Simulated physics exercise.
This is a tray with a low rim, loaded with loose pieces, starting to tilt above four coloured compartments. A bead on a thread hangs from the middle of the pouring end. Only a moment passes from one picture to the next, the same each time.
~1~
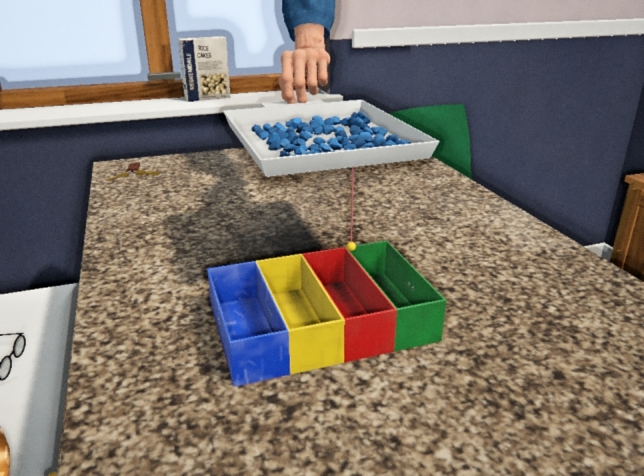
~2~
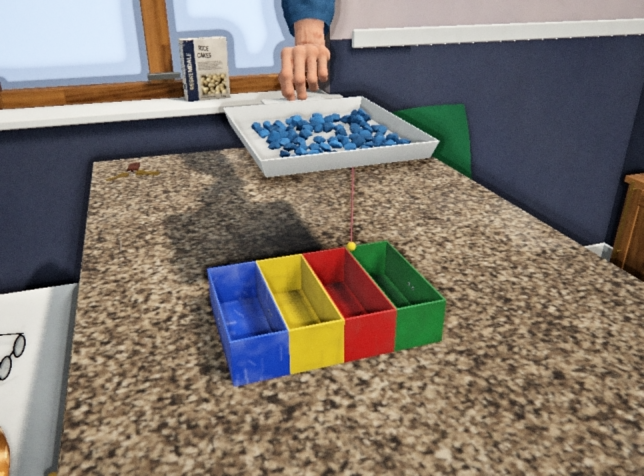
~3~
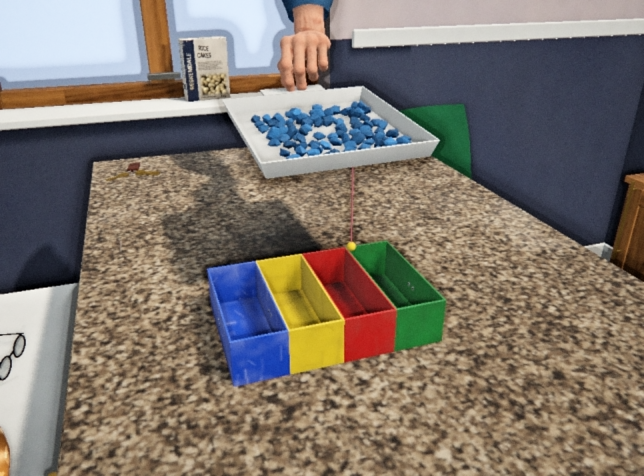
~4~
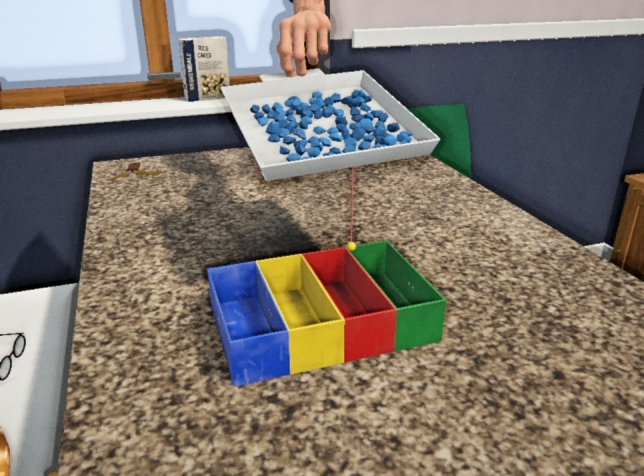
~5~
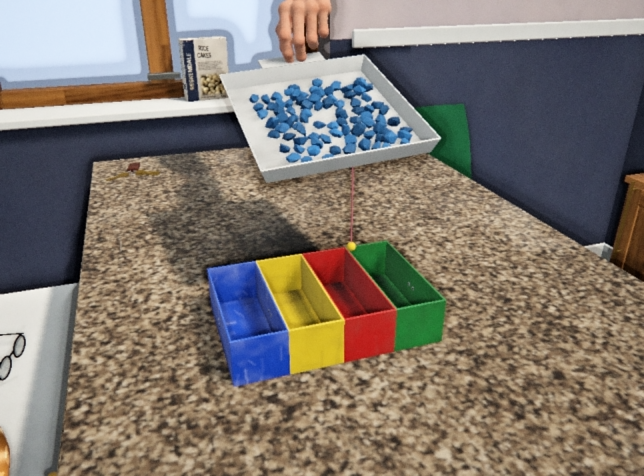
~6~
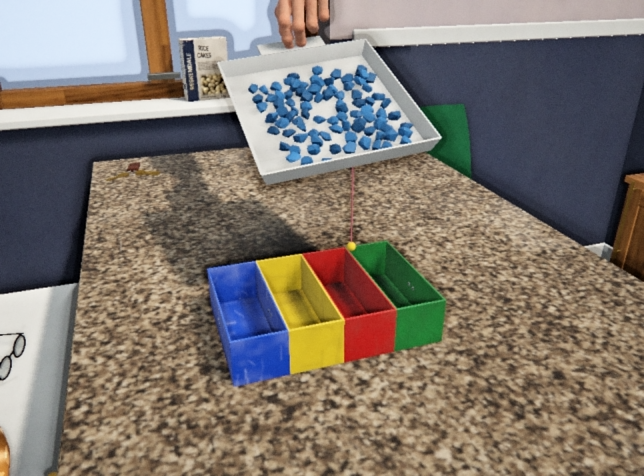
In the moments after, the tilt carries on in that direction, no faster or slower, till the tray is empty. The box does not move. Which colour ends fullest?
It favours the yellow compartment.
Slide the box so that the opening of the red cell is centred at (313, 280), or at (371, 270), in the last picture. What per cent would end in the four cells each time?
Roughly 100 per cent, and 100 per cent.
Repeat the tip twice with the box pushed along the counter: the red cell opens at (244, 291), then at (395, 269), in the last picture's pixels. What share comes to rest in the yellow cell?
In turn 0 and 40 in a hundred.
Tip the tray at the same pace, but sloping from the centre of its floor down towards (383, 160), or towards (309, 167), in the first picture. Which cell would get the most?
One: Green. Two: The cell in yellow.
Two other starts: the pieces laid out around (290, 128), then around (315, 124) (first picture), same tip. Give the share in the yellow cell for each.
First some 60, then 40 per cent.
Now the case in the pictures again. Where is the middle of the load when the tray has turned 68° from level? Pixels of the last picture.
Close to (326, 155).
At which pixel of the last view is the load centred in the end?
At about (315, 321).
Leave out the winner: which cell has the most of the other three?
Next in line is the red one.
Just after the last frame, tray tipped steeply; the larger part on the tray; about a tenth falling or outside the box.
A moment on, tray tipped past a quarter turn; just a few on the tray; roughly a third in the yellow cell; roughly a quarter in the red cell; about a tenth in the green cell; about a tenth in the blue cell; about a tenth falling or outside the box.
Further on, tray tipped past a quarter turn; roughly half in the yellow cell; roughly a third in the red cell; about a tenth in the green cell; about a tenth in the blue cell.
When it is over, tray tipped past a quarter turn; roughly half in the yellow cell; roughly a third in the red cell; about a tenth in the green cell; about a tenth in the blue cell.
